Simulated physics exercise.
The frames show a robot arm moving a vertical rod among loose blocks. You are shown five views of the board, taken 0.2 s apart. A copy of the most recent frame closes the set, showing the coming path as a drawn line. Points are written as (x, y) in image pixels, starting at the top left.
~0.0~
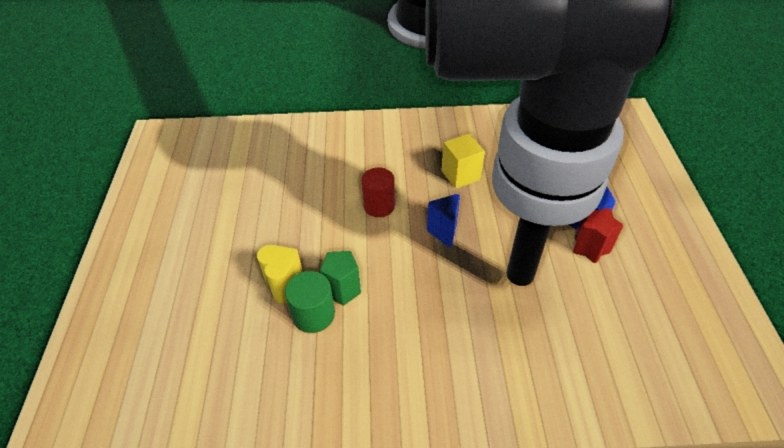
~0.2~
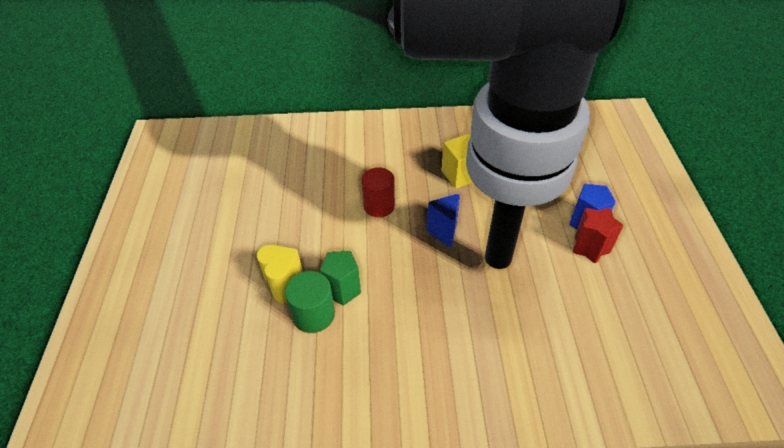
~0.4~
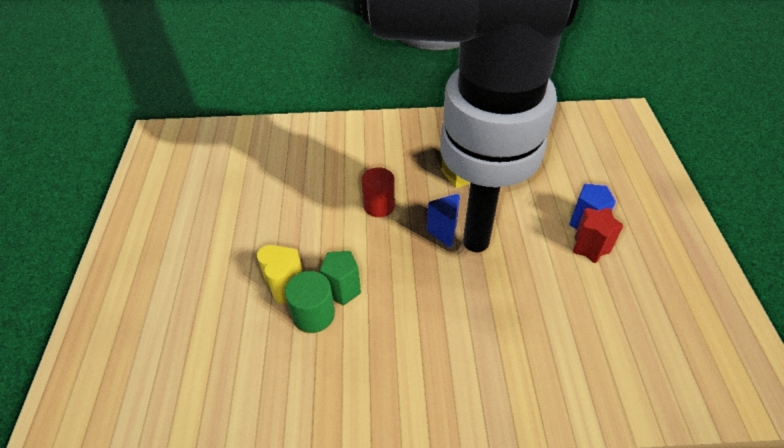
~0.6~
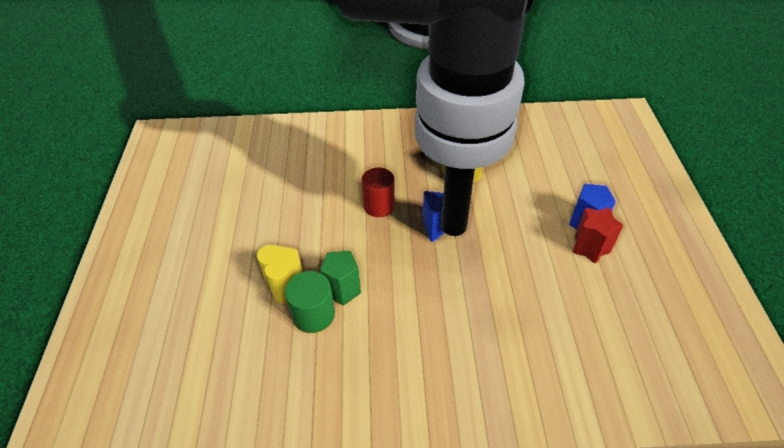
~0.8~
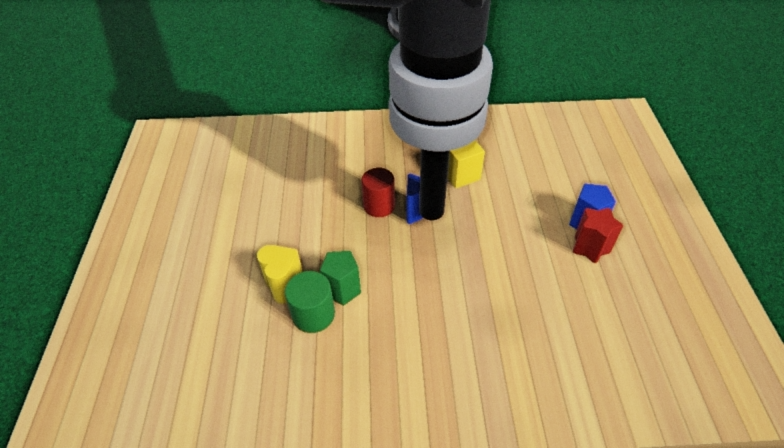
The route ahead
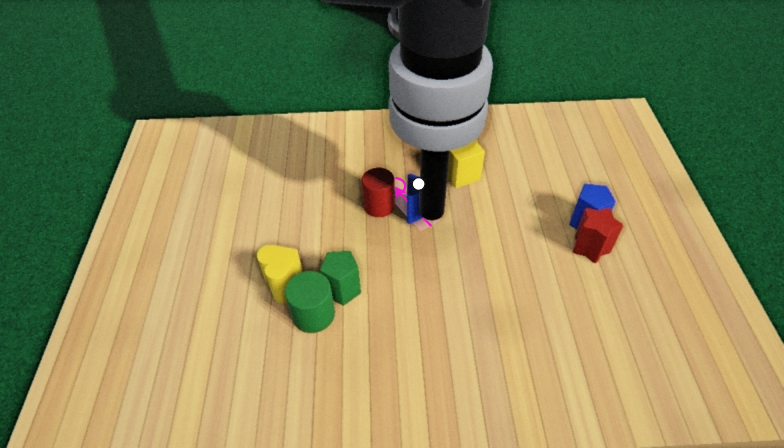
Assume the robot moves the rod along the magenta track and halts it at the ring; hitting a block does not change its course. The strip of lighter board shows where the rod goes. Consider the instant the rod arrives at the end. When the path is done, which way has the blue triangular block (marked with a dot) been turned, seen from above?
Viewed from above: Anti-clockwise.
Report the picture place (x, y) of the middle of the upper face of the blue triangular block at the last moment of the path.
Its top middle is near (377, 148).
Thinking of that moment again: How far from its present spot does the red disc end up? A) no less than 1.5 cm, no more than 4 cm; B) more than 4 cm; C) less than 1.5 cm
The correct letter is C.
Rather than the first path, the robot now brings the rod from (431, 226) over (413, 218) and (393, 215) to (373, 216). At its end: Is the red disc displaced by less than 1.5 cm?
Going by the path, no.
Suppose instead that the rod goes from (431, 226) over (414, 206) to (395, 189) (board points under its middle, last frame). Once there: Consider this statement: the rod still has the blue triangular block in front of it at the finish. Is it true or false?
True
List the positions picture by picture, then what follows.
In the first picture, rod tip (520, 275); block tops, red disc (378, 178); blue triangular block (447, 205); yellow square (464, 146).
In the second picture, rod (498, 259); blocks unchanged.
In the third picture, rod (476, 243); blocks unchanged.
In the fourth picture, rod (454, 227); blue triangular block (438, 200).
In the fifth picture, rod (432, 212); red disc (378, 178); blue triangular block (419, 184); yellow square (464, 146).
Path on the board, straight from (431, 226) to (394, 186); the dot is on the blue triangular block.
The first path, step by step. Halfway along, rod (411, 191); red disc (373, 176); blue triangular block (397, 164), turned 20° anticlockwise.
At the end, rod (393, 172); red disc (369, 174); blue triangular block (377, 148), turned 20° anticlockwise; yellow square in place.
